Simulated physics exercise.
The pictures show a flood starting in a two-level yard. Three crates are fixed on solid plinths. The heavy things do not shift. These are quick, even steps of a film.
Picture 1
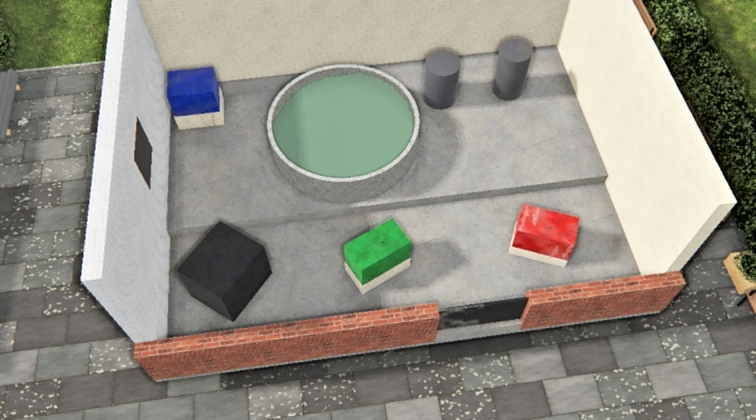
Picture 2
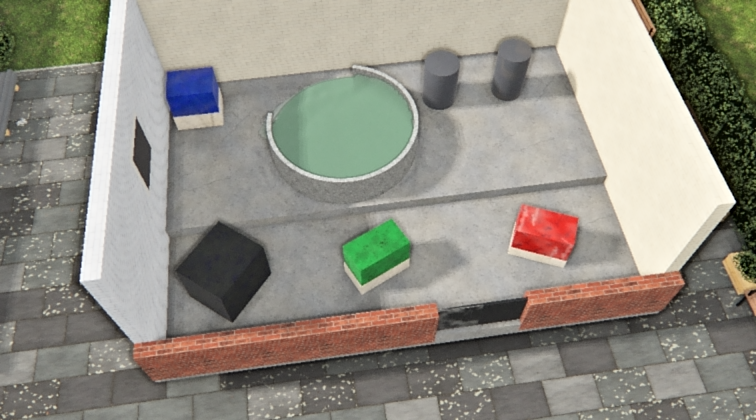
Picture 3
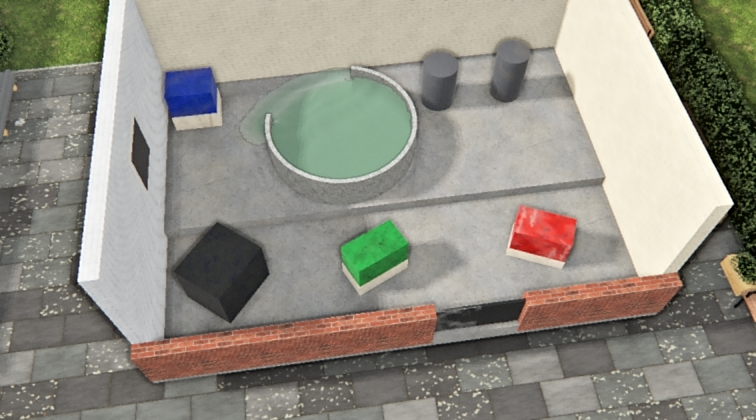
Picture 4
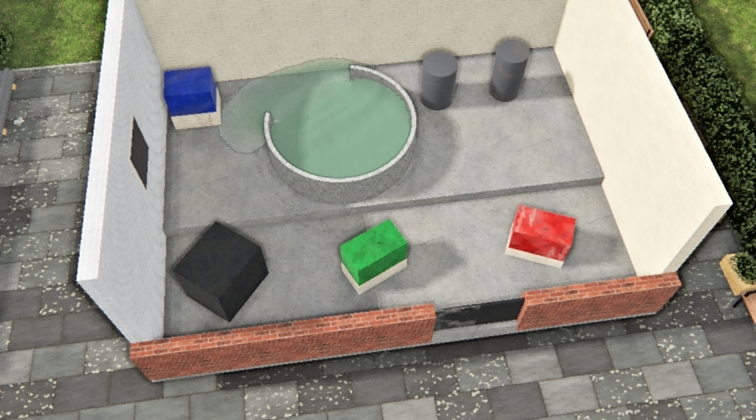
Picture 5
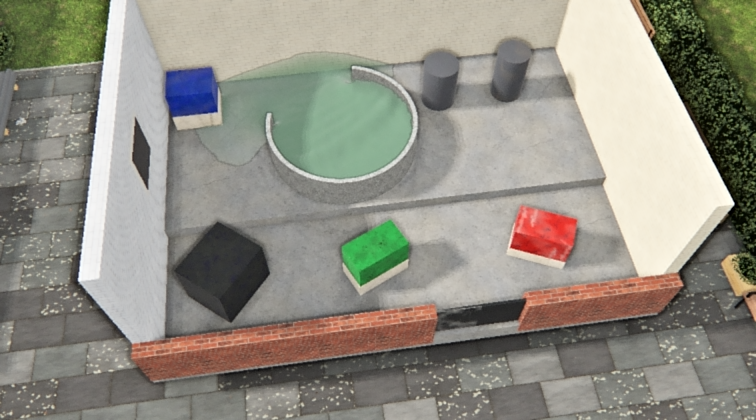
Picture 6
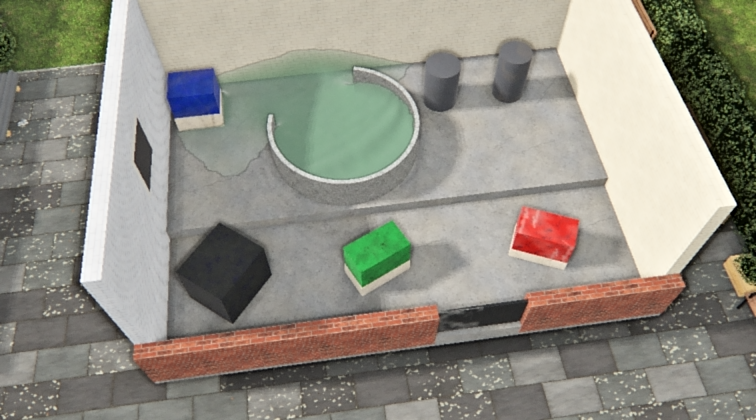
In a walled yard on two levels, the round pool's wall opened on its far left side, and green water poured out through the gap and spread across the upper floor toward the blue-topped box.
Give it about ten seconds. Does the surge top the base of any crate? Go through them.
One by one: The red crate escapes dry; the blue crate is wetted; the green crate escapes dry.
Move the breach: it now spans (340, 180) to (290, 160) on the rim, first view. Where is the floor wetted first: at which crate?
The green-painted one.
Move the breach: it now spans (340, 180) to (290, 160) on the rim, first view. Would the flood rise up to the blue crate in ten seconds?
Blue is spared.
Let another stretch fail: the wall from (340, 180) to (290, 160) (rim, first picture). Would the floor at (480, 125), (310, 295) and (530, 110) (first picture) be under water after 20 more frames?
In turn: Not flooded, flooded, no water.
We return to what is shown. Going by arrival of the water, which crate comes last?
That is the red one.
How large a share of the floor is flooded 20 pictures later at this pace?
Roughly 50 per cent.
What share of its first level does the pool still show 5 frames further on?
I make it 64 per cent.
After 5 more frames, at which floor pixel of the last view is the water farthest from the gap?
I would point to (476, 60).
A moment on, water covers 15 % of the floor; the red crate not reached, the blue crate water round its plinth, the green crate not reached.
Next, water covers 30 % of the floor; the red crate not reached, the blue crate water round its plinth, the green crate not reached.
Then, water covers 50 % of the floor; the red crate not reached, the blue crate water round its plinth, the green crate not reached.
Later, water covers 90 % of the floor; the red crate water round its plinth, the blue crate water round its plinth, the green crate water round its plinth.
In the end, water covers 95 % of the floor; the red crate stayed above the water, the blue crate was topped, the green crate stayed above the water.
